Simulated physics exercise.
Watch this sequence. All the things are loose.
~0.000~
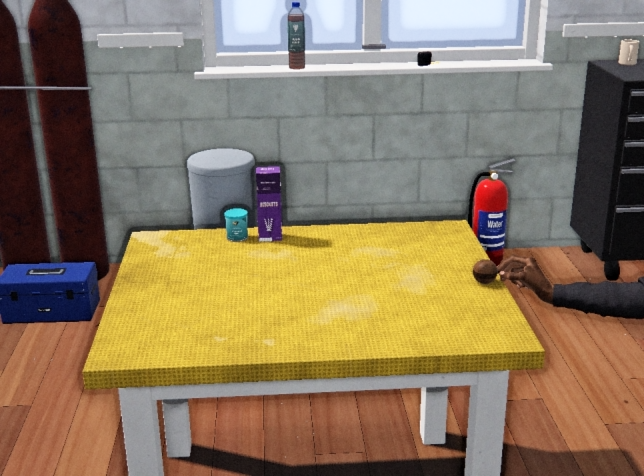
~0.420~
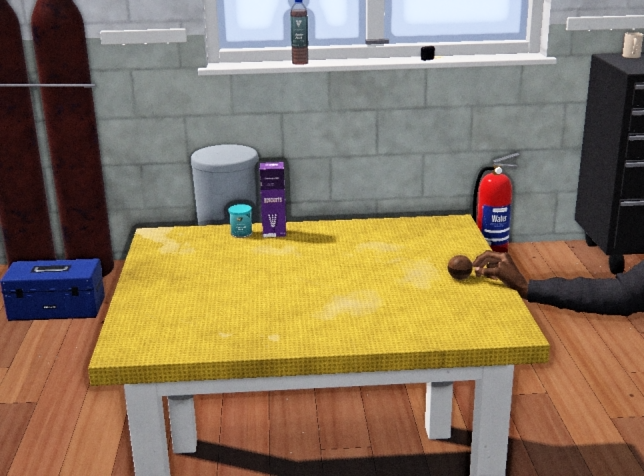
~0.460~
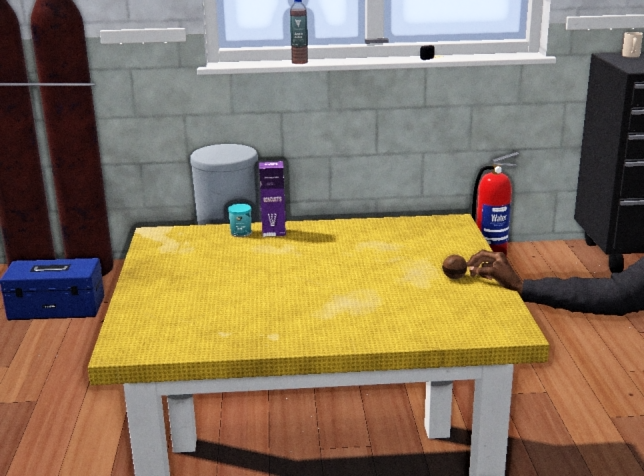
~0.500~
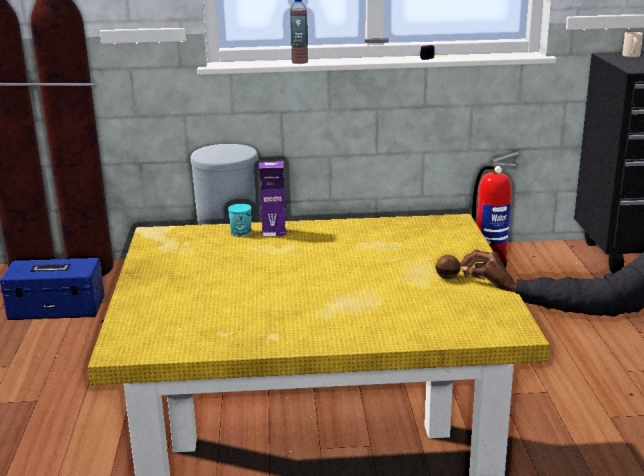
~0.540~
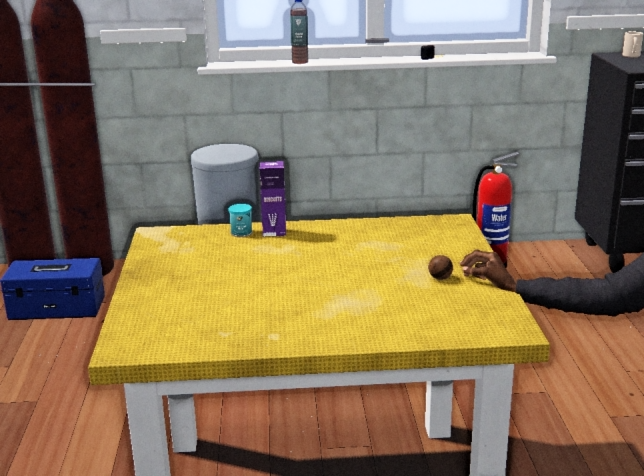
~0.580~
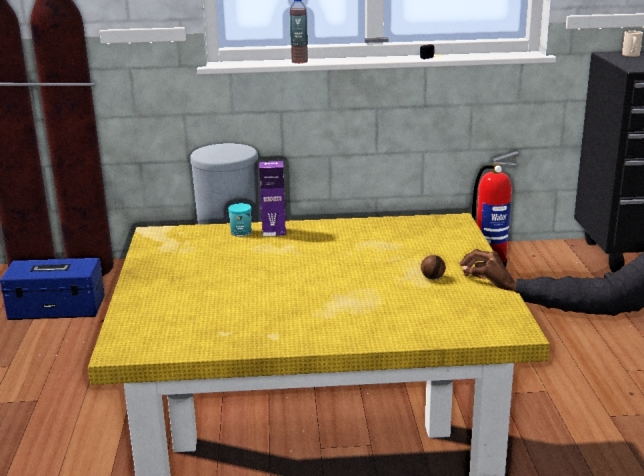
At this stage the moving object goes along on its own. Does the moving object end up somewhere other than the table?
Keeps its perch.
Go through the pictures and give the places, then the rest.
In the first picture, under the hand; brown ball (485, 272).
In the second picture, under the hand; brown ball (460, 268).
In the third picture, under the hand; brown ball (455, 267).
In the fourth picture, brown ball (448, 267).
In the fifth picture, brown ball (441, 267) moved a little.
In the sixth picture, brown ball (433, 267) moved about its own width.
By 0.68 s, brown ball moved about its own width near (416, 268).
By 0.78 s, brown ball moved well along near (403, 269).
By 0.98 s, brown ball moved well along near (381, 270).
By 1.18 s, brown ball moved well along near (369, 270).
When it is over (1.7 s), moved from the start, brown ball. End places, in pixels of the last picture, brown ball near (366, 270).
